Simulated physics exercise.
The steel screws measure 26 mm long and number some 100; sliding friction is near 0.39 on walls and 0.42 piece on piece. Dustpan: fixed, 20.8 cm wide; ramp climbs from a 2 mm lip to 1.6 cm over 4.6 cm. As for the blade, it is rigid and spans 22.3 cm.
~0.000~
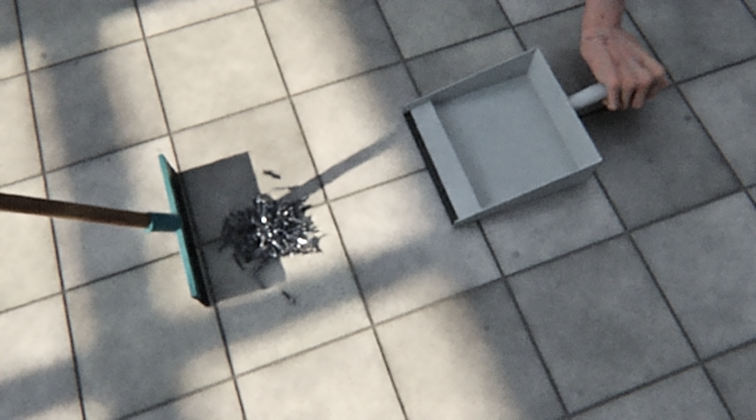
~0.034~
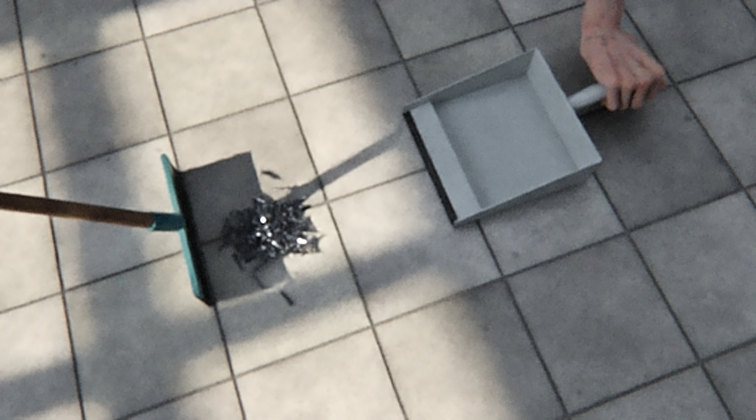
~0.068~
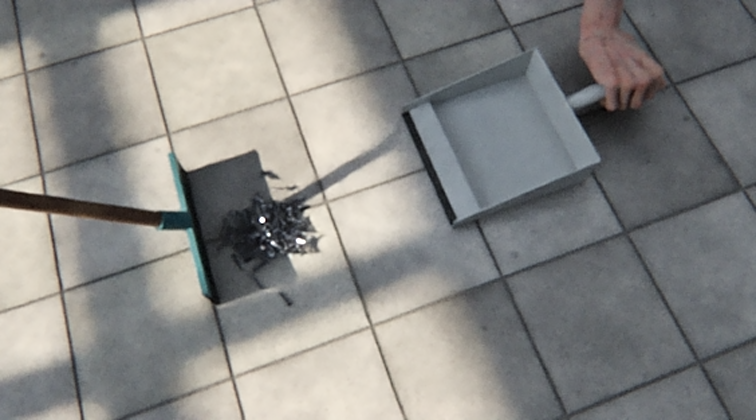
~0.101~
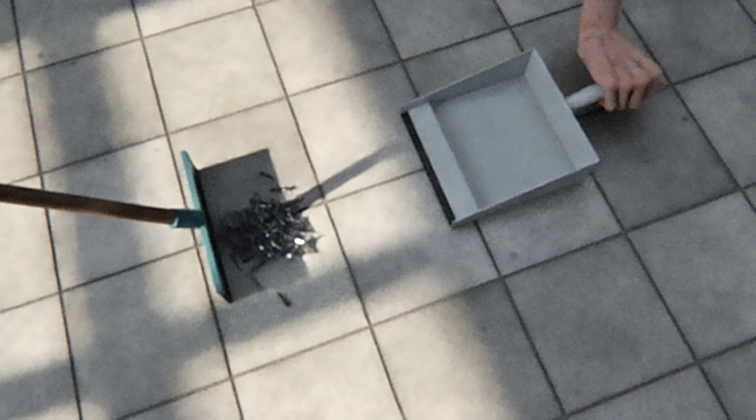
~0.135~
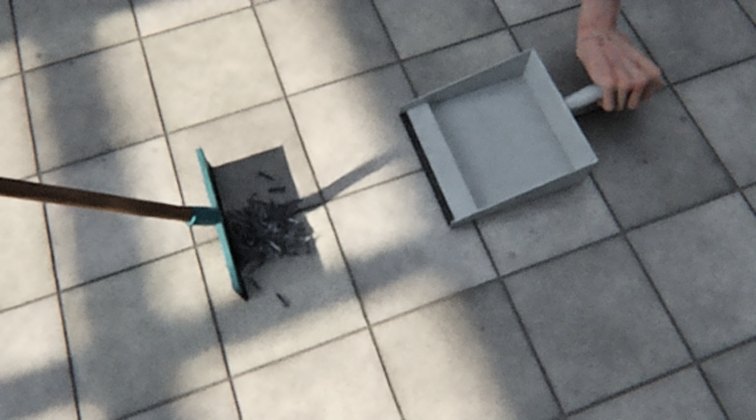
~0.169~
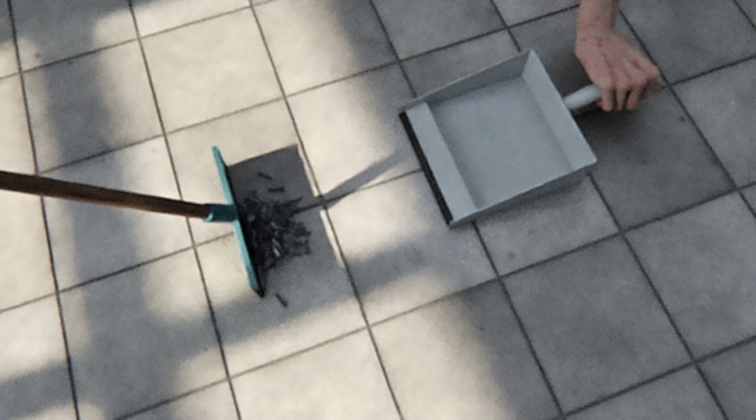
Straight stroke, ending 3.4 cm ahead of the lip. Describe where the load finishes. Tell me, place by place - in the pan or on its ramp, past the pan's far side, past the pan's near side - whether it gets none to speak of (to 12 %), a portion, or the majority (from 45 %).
Pan: A portion; far side: None to speak of; near side: A portion.
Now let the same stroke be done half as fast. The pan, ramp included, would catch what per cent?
Then about 20 per cent.
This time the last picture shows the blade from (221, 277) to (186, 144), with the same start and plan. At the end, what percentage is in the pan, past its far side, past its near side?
The pan gets 10, the far side 10 and the near side 5.
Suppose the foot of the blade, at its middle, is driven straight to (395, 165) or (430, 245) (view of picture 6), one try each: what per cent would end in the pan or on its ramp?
Close to 25 and 5 in a hundred, in that order.
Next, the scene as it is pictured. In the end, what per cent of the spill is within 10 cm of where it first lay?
Near 0 per cent.
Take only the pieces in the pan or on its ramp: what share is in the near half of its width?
Around 90 in a hundred.
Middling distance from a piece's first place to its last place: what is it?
I'd say near 26 cm.
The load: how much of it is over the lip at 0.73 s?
I'd put it near 15 per cent at that point.
Then, at 0.35 s, middle of the blade 16 cm from the lip; 0 % over the lip, far side 0 %, near side 5 %.
After 0.48 s, middle of the blade 7 cm from the lip; 0 % over the lip, far side 0 %, near side 10 %.
Then, at 0.73 s, middle of the blade 4 cm from the lip; 15 % over the lip, far side 0 %, near side 15 %.
By 1.7 s all is still; pan 15 %, far side 0 %, near side 15 %, in front of the lip or behind the blade 65 %.
